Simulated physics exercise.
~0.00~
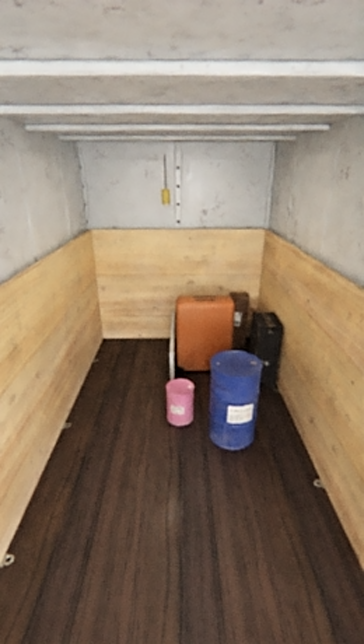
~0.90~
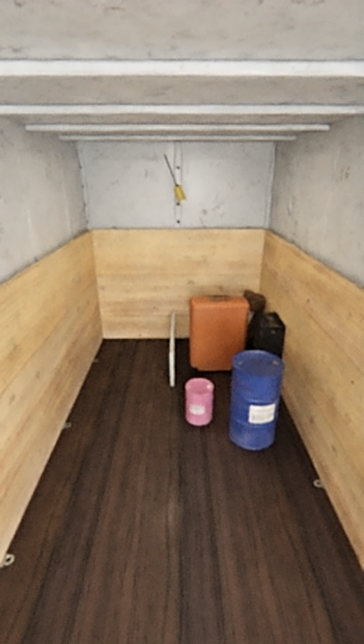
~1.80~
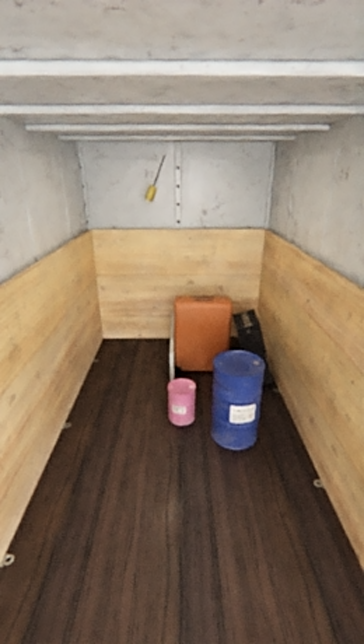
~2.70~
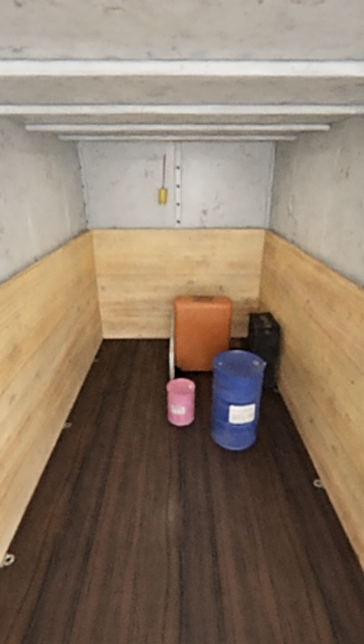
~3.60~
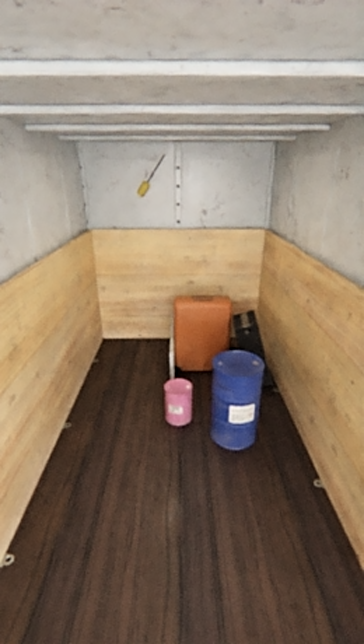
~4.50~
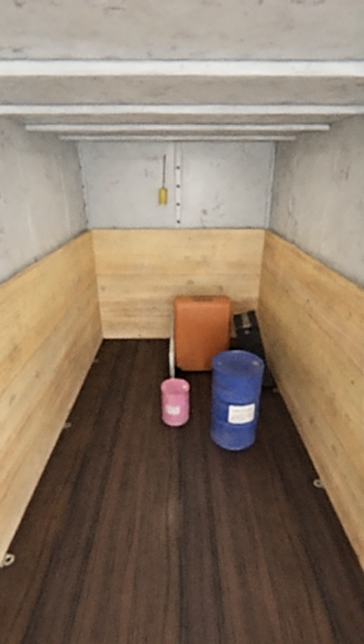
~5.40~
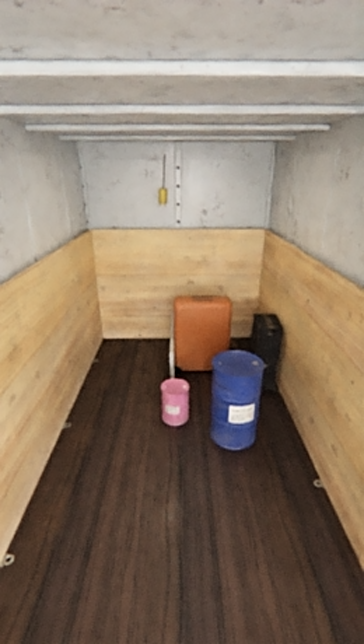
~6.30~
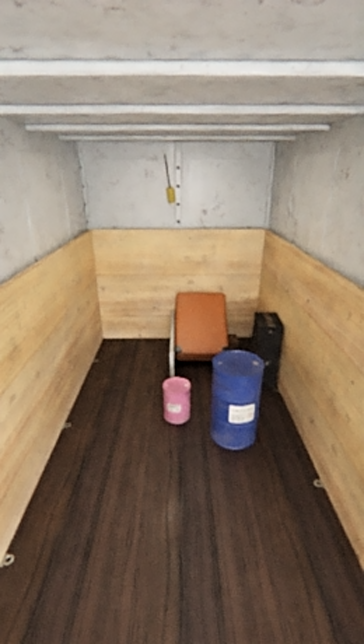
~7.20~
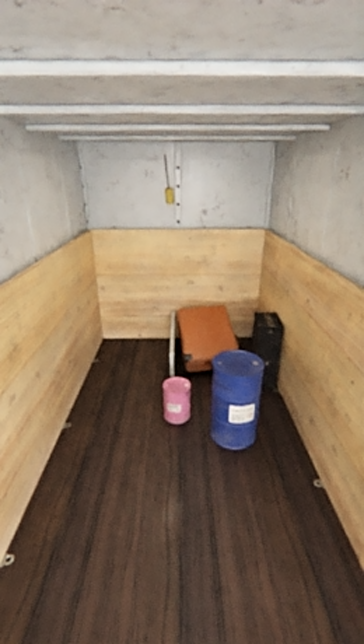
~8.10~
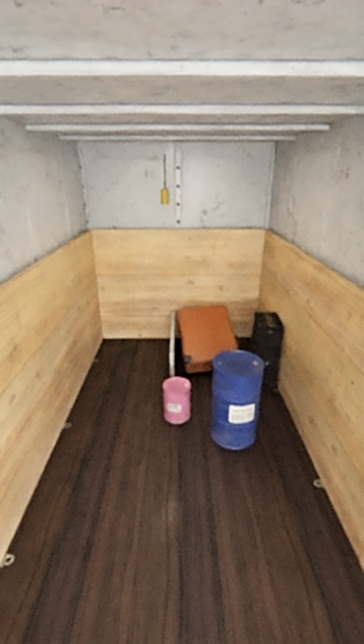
A blue drum, pink canister and cases in a van's load bay slid right, then back left as the lamp swung; a dark box behind tipped over, another rocked upright again, and lastly the orange case toppled and lay still beside the standing drum.
